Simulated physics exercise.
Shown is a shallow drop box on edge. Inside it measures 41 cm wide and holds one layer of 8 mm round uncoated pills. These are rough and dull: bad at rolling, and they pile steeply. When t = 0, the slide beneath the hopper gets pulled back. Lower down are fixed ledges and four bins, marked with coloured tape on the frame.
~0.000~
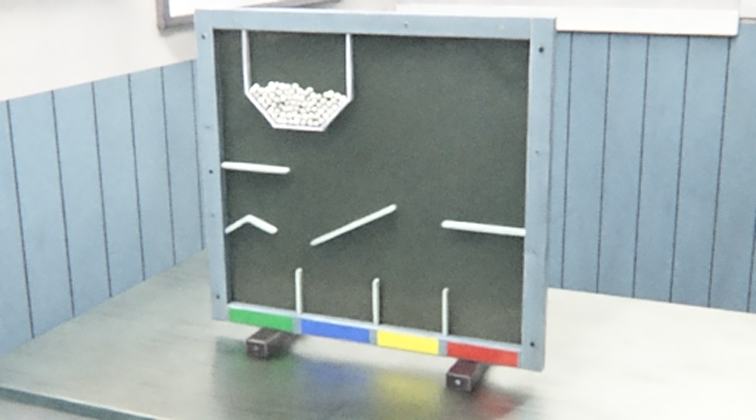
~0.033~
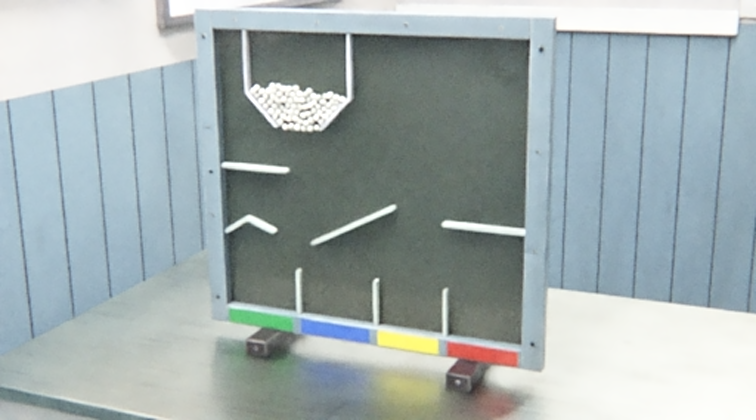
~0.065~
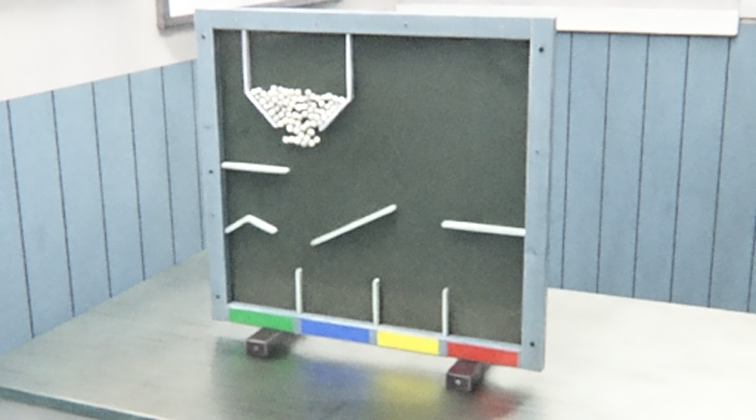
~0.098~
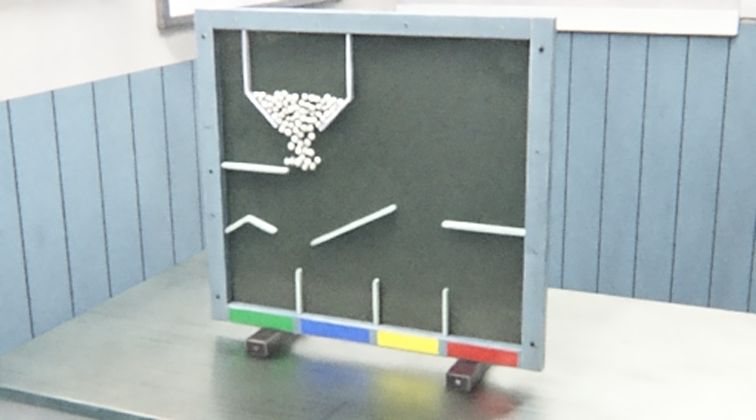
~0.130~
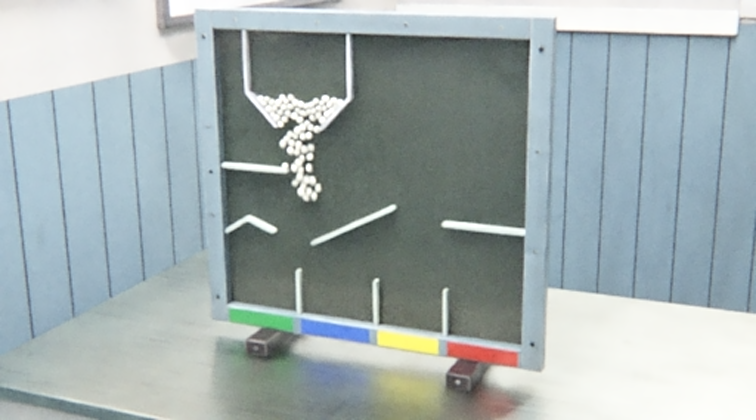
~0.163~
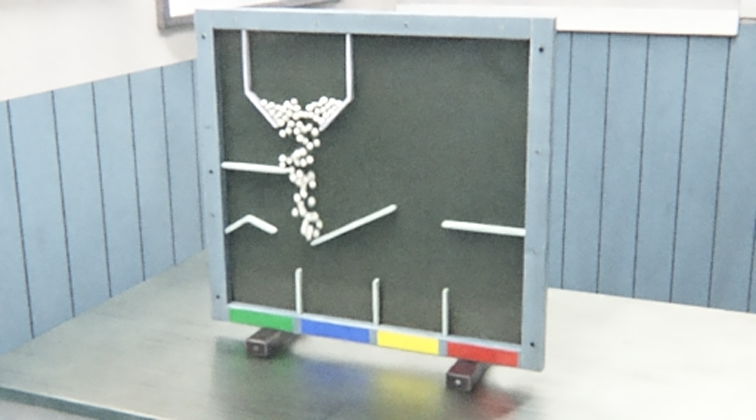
White pellets sit in a hopper at the upper left of an upright framed board, then pour from its open bottom in a narrowing stream, passing a short level ledge and reaching the lower end of a slanted one.
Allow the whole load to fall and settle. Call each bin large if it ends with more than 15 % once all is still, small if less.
Red bin: Small; blue bin: Large; green bin: Large; yellow bin: Small.
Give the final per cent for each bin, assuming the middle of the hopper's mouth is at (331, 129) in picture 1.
Final per cent - red bin: 0, blue bin: 5, green bin: 95, yellow bin: 0.
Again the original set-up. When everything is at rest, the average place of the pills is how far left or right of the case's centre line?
Roughly 12 centimetres left of centre.
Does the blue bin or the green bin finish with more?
Answer: The green bin.
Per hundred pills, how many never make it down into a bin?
Close to 5 in a hundred, I reckon.
After 0.24 s, 85 % have left the hopper; down in the bins, blue 10 %, green 10 %.
After 0.34 s, 100 % have left the hopper; down in the bins, blue 15 %, green 30 %.
After 0.55 s, 100 % have left the hopper; down in the bins, blue 30 %, green 60 %.
Settled by 1.5 s, red 0 %, blue 30 %, green 65 %, yellow 0 %, left higher up 5 %.
